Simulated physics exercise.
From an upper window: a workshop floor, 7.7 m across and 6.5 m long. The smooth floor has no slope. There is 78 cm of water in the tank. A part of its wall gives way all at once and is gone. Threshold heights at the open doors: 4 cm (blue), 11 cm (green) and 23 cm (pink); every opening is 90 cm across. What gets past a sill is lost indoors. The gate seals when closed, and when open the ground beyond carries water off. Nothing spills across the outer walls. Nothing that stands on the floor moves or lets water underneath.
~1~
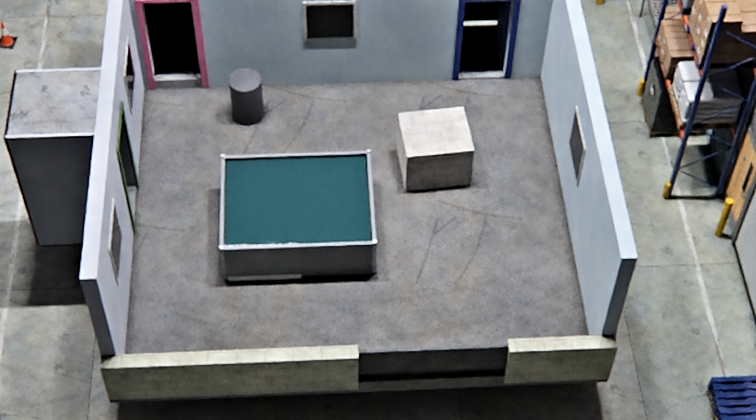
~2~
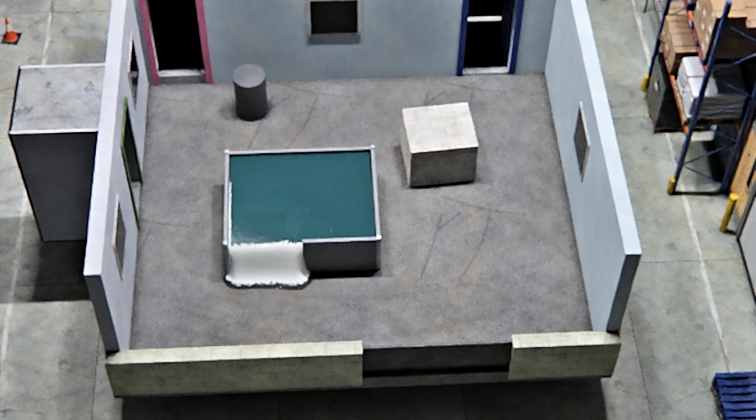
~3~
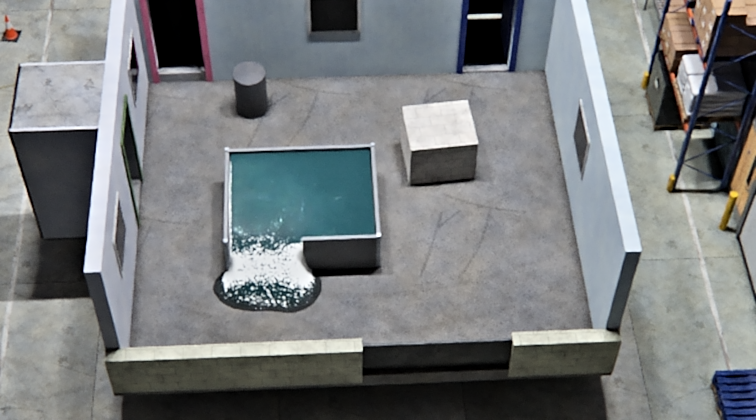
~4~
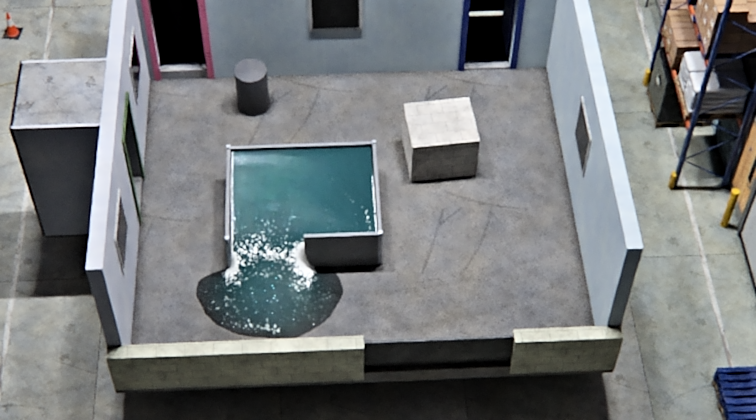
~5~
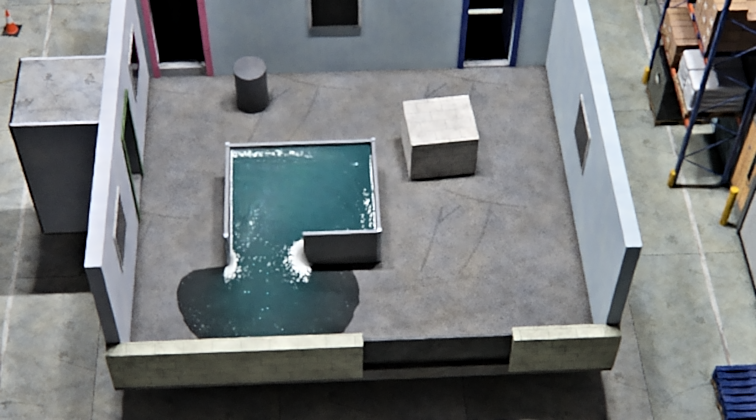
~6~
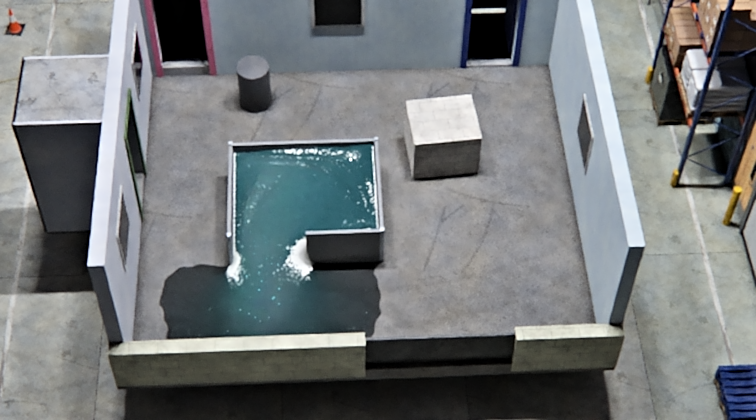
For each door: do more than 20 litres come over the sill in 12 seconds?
Door by door: At the blue door it goes over the limit; at the green door it does not reach the limit; at the pink door it does not reach the limit.
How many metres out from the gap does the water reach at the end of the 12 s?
Some 7.0 m out.
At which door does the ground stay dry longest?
The blue one.
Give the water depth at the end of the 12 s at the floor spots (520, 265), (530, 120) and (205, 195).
About 7, 12 and 9 cm.
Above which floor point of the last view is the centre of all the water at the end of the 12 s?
Near (363, 189).
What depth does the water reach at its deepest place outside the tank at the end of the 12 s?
Up to some 13 cm.
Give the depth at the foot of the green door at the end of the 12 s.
Roughly 9.5 cm deep.
A moment later water covers 15 % of the floor and is deepest (57 cm) near (132, 366); blue door not reached, green door not reached, pink door not reached.
Soon after water covers 25 % of the floor and is deepest (55 cm) near (143, 365); blue door not reached, green door not reached, pink door not reached.
Next water covers 60 % of the floor and is deepest (32 cm) near (132, 366); blue door not reached, green door 6 cm at the sill, 0 L in, pink door not reached.
Later on water covers 95 % of the floor and is deepest (20 cm) near (218, 81); blue door 10 cm at the sill, 10 L in, green door 6 cm at the sill, 0 L in, pink door 16 cm at the sill, 0 L in.
At the end water covers 100 % of the floor and is deepest (13 cm) near (410, 132); blue door 11 cm at the sill, 152 L in, green door 9 cm at the sill, 0 L in, pink door 8 cm at the sill, 0 L in.
